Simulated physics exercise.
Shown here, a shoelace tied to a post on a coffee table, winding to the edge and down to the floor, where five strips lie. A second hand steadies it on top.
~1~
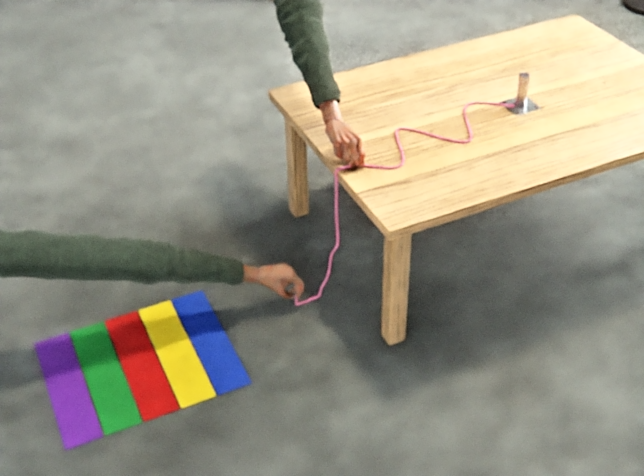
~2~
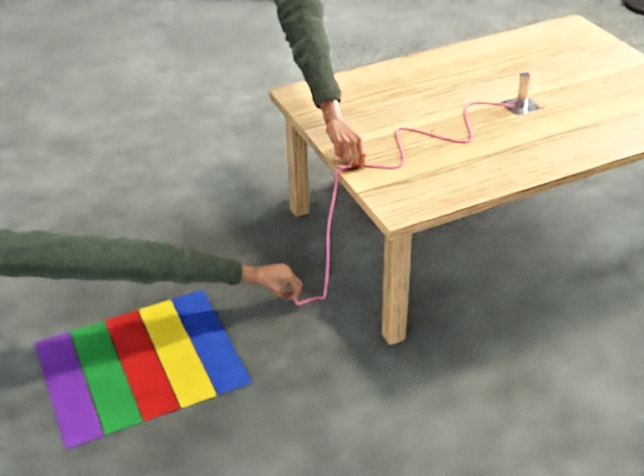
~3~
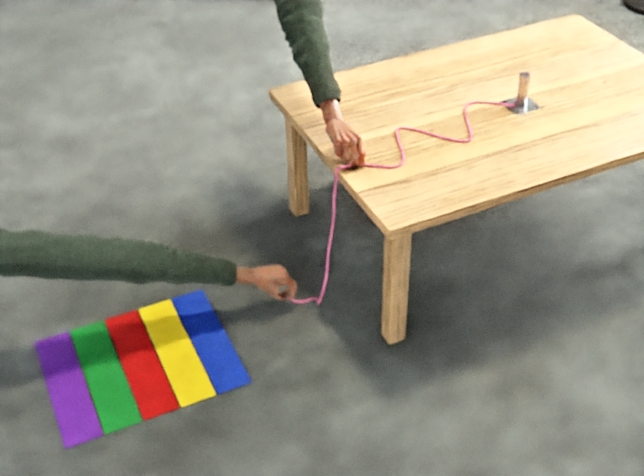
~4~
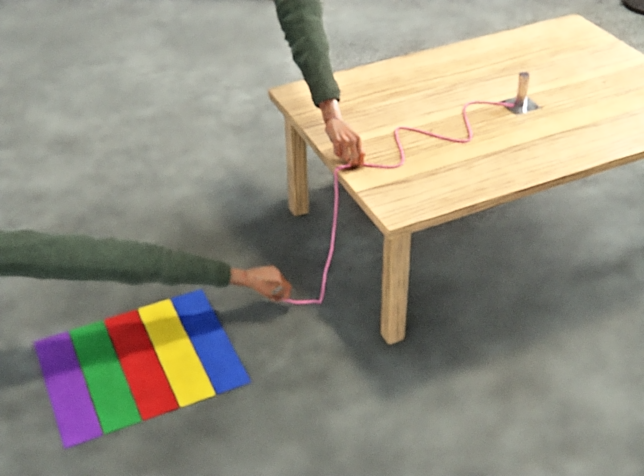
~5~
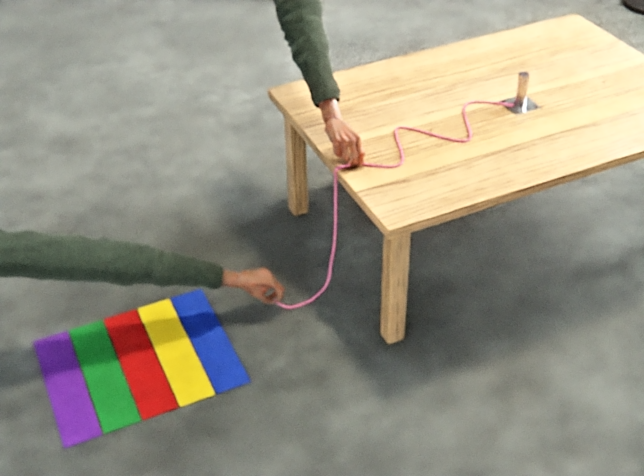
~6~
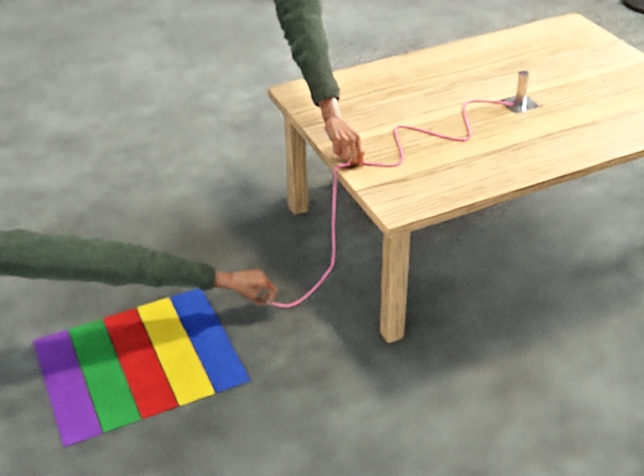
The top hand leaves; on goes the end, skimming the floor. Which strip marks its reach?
The purple one.
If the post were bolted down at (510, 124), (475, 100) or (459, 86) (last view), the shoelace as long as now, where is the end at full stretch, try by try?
Try by try, around (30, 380), (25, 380) and (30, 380).
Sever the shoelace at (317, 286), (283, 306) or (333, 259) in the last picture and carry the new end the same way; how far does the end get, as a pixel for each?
Near (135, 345), (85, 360) and (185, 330).
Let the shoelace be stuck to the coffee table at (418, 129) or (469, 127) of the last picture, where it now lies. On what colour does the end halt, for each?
Taking them in turn: Red; green.
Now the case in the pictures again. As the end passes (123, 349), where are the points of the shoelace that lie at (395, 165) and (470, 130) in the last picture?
At (318, 212), then (434, 134).
A little later, end near (123, 349); over red.
Next, end near (87, 361); over green.
When it is tight, end near (65, 368); over purple. It halts on the purple strip.
